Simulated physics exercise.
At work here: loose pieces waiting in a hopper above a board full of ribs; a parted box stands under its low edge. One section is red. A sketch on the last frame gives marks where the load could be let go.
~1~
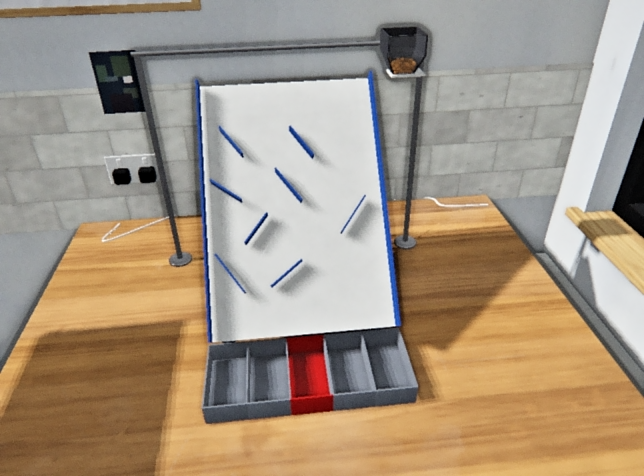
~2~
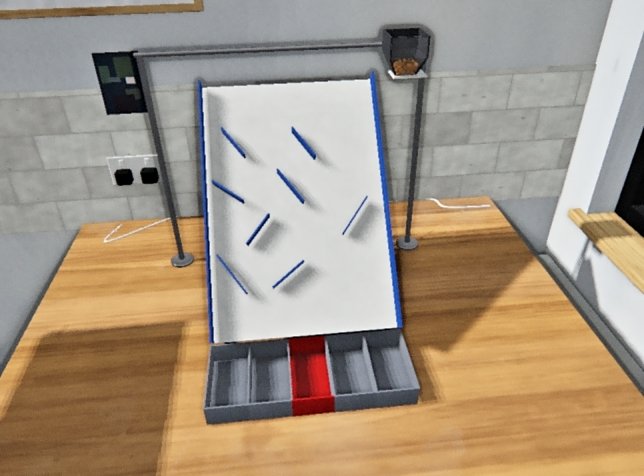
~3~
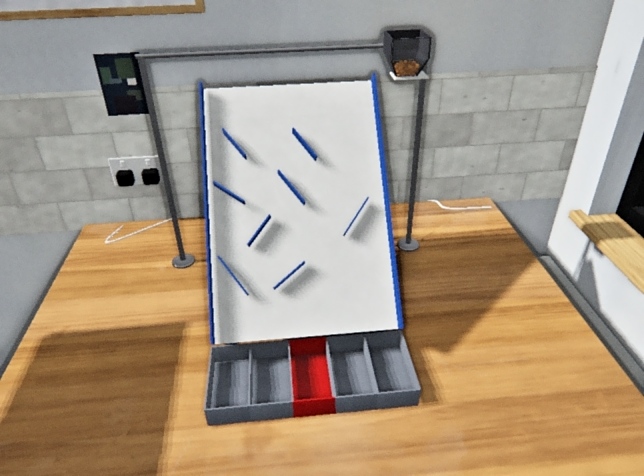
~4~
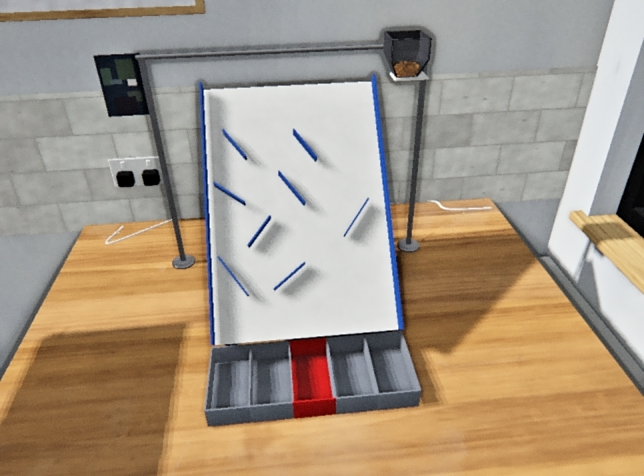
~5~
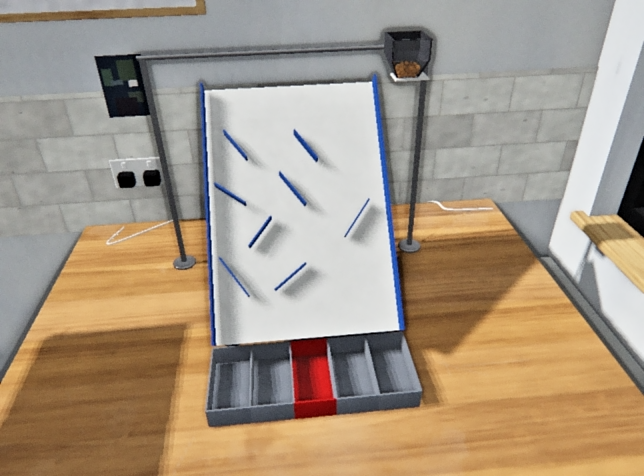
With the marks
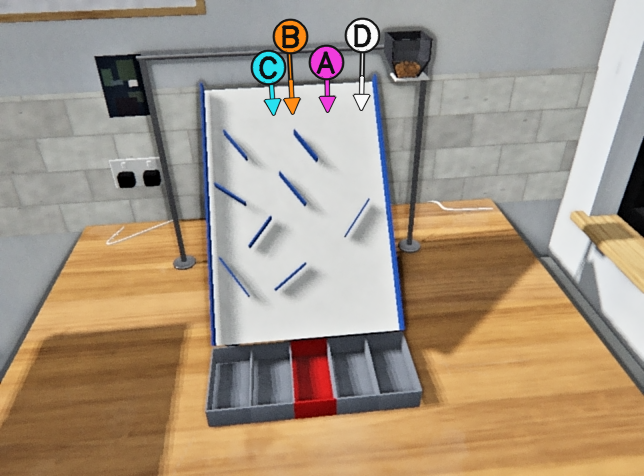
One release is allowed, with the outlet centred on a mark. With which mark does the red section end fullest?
Mark A.
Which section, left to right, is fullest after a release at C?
It is the second one.
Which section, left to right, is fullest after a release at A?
The third from the left.
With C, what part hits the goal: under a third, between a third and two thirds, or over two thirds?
It is under a third.
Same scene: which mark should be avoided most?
That is mark C.
On the marked copy, mark A meets the board at (327, 106); mark B meets the board at (292, 108); mark C meets the board at (273, 109); mark D meets the board at (361, 104).
If A is chosen, close to half in the red section, close to a third in other sections, a small share outside the box.
If B is chosen, close to a third in the red section, close to two thirds in other sections.
If C is chosen, a small share in the red section, all but a few in other sections.
If D is chosen, close to a quarter in the red section, close to two thirds in other sections, a small share outside the box.
